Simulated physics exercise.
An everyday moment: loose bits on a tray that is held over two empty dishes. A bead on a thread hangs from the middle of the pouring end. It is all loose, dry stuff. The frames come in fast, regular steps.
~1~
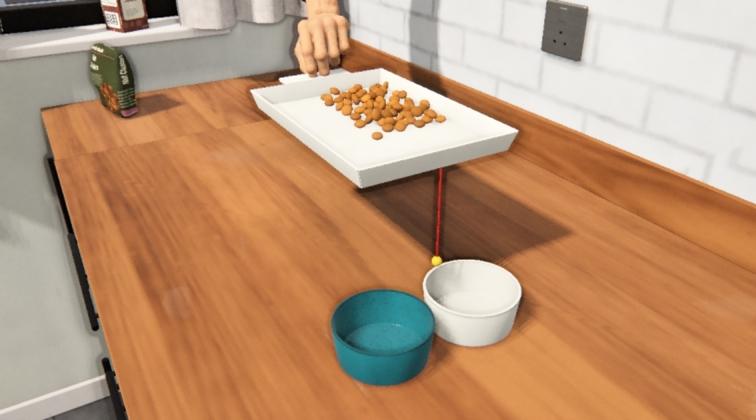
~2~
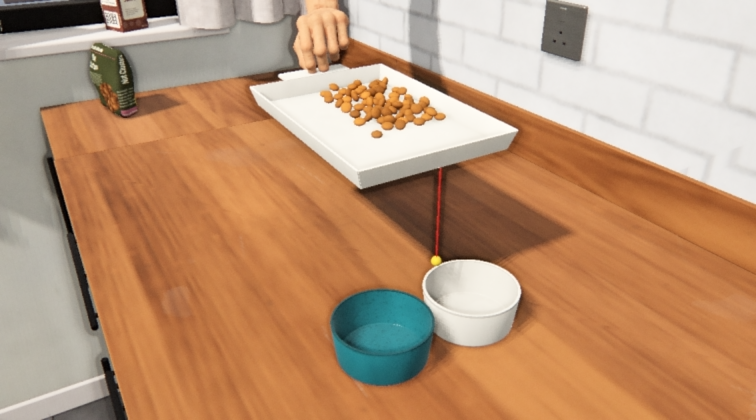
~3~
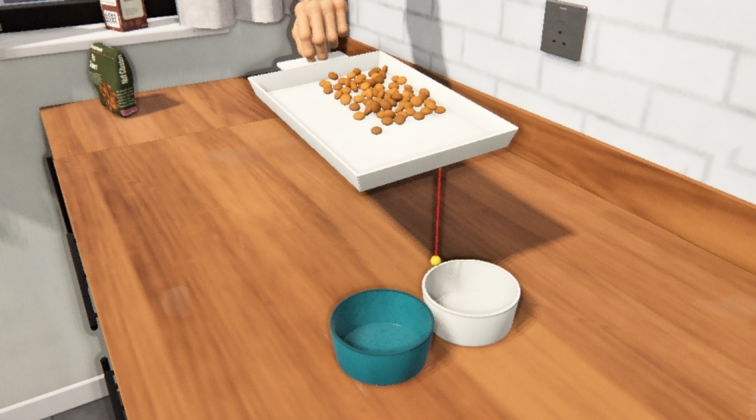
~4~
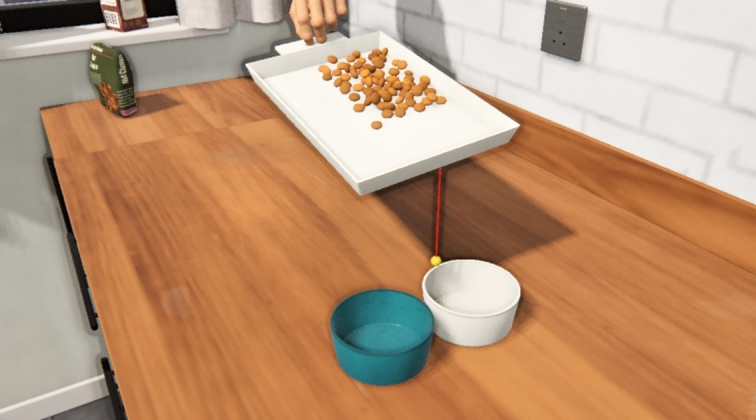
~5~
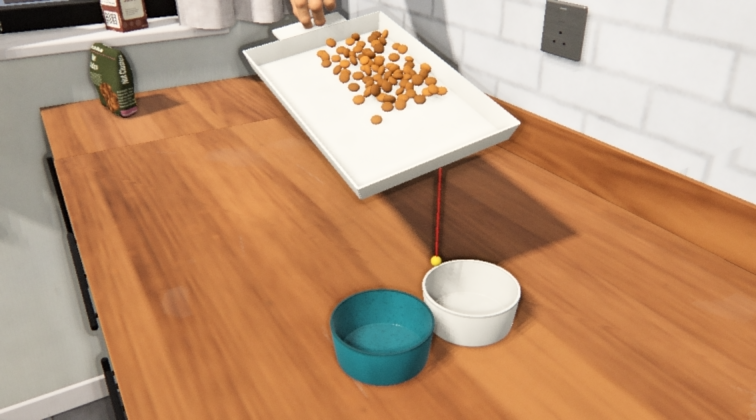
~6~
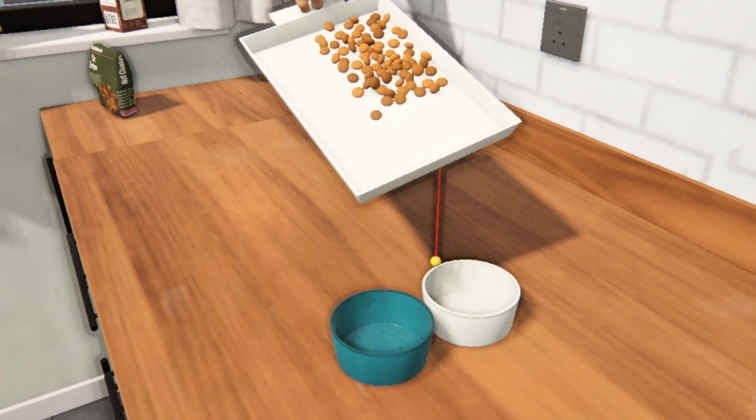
A hand at the far end of a white tray of brown kibble raises that end steadily, tilting the tray toward the viewer and then down at its near left corner, while the kibble stays bunched near the back. Below the tray, a yellow bead hangs still on a red thread near two empty dishes, teal at left and white at right. The fixed, raised view shows a wooden kitchen counter by white brick-patterned tiles.
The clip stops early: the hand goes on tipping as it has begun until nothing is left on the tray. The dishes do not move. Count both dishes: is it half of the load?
Caught overall: The larger part.
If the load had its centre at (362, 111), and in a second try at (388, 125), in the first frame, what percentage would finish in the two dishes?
The first gives 80 %, the second 80 %.
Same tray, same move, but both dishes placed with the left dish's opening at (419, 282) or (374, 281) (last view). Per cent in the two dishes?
Near 10 % and 30 %.
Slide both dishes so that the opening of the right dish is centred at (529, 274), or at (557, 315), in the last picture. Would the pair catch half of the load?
The first try: Less than half. The second: Less than half.
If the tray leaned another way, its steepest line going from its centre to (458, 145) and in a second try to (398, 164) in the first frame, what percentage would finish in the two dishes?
Roughly 10 per cent, and 70 per cent.
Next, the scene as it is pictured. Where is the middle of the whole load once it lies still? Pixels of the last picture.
Around (381, 347).
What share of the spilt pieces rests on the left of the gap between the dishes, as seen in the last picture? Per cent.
Some 90 per cent.
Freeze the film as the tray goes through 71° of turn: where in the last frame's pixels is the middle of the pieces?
Roughly at (372, 198).
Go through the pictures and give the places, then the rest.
In the first picture, corners of the pouring end at (361, 166) and (509, 130), level; middle of the load at (377, 106), bits of cat kibble; left dish at (410, 364); right dish at (501, 326); bead on its thread at (437, 261).
In the second picture, corners of the pouring end at (361, 167) and (509, 129), level; middle of the load at (377, 103).
In the third picture, corners of the pouring end at (360, 171) and (509, 127), tipped barely, lowest at the left corner; middle of the load at (376, 94).
In the fourth picture, corners of the pouring end at (360, 176) and (510, 124), tipped a little, lowest at the left corner; middle of the load at (376, 82).
In the fifth picture, corners of the pouring end at (361, 182) and (511, 121), tipped clearly, lowest at the left corner; middle of the load at (376, 69).
In the sixth picture, corners of the pouring end at (360, 188) and (512, 120), tipped clearly, lowest at the left corner; middle of the load at (375, 57); left dish at (409, 365); right dish at (500, 326).
Soon after the last picture, tray tipped steeply; most on the tray; about a quarter in the air.
A little later, tray tipped past a quarter turn; a stray few on the tray; most in the left dish; a small part outside both; a small part in the air.
Later still, tray tipped past a quarter turn; most in the left dish; about a quarter outside both.
At rest, tray tipped past a quarter turn; most in the left dish; none in the right dish; about a quarter outside both.
